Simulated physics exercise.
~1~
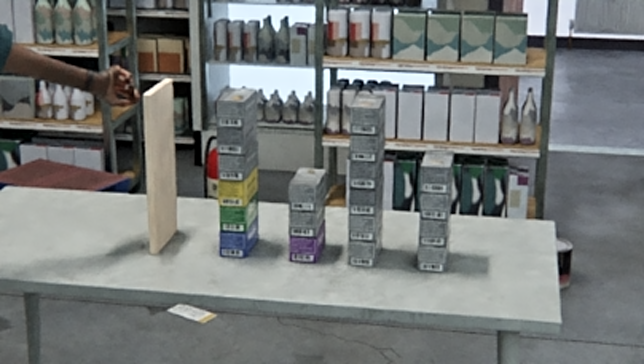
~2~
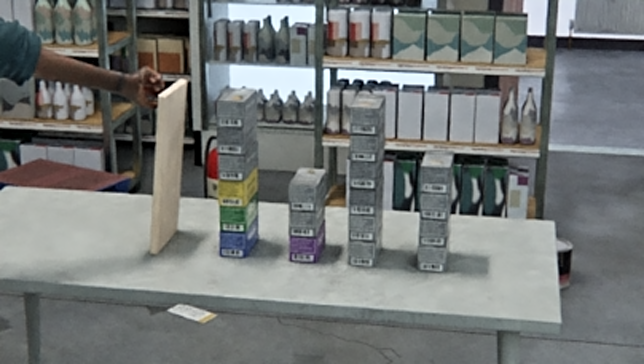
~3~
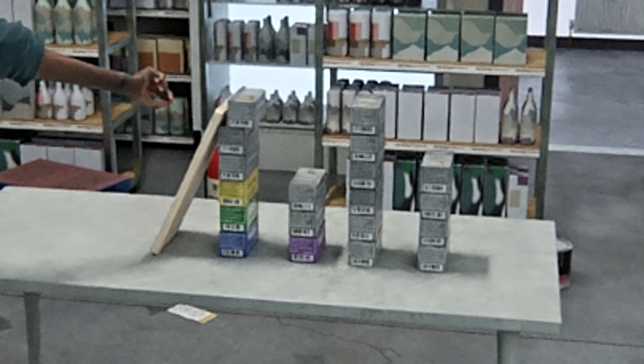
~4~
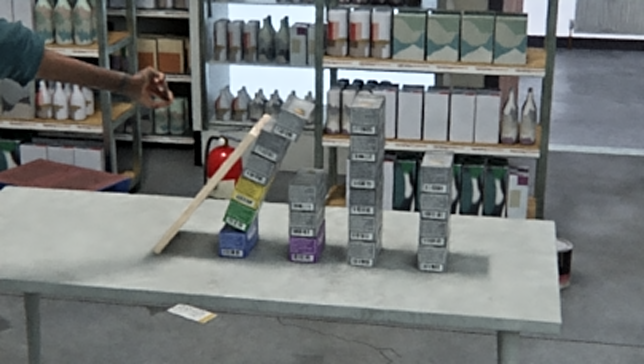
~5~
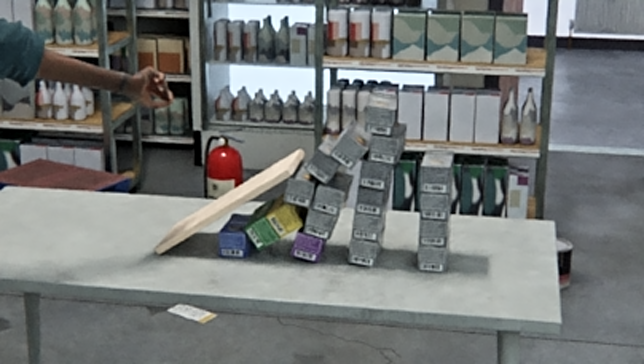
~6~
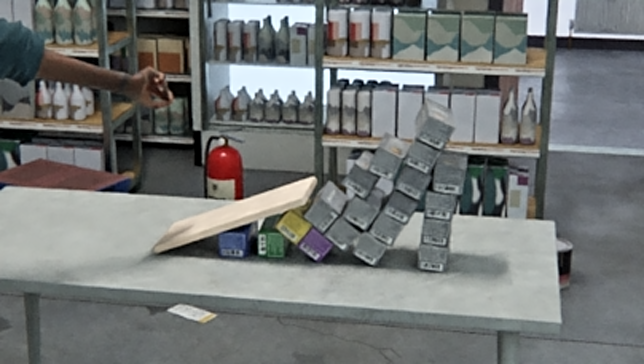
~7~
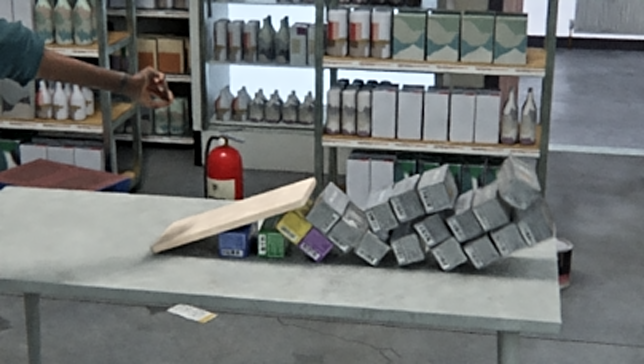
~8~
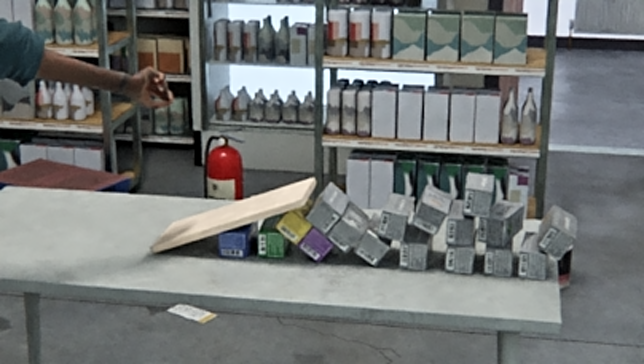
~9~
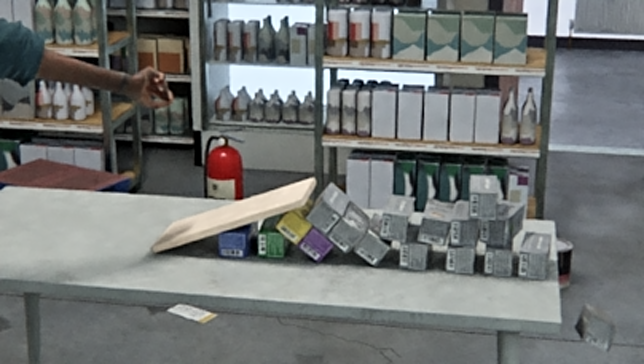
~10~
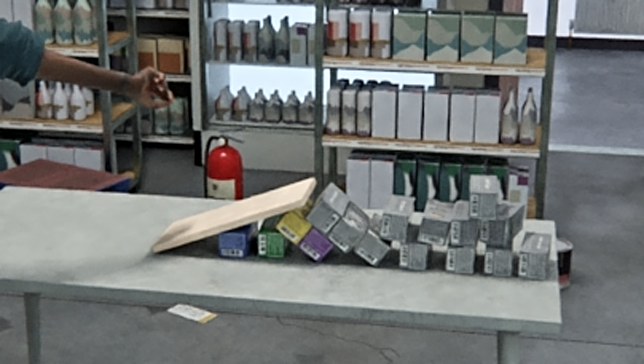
The footage shows a hand releasing an upright board on a table, which tips right into a row of four stacks of small boxes, toppling them rightward; one box drops off the table's right end, and the board rests slanted over the still-unmoved blue box beside the tumbled heap.
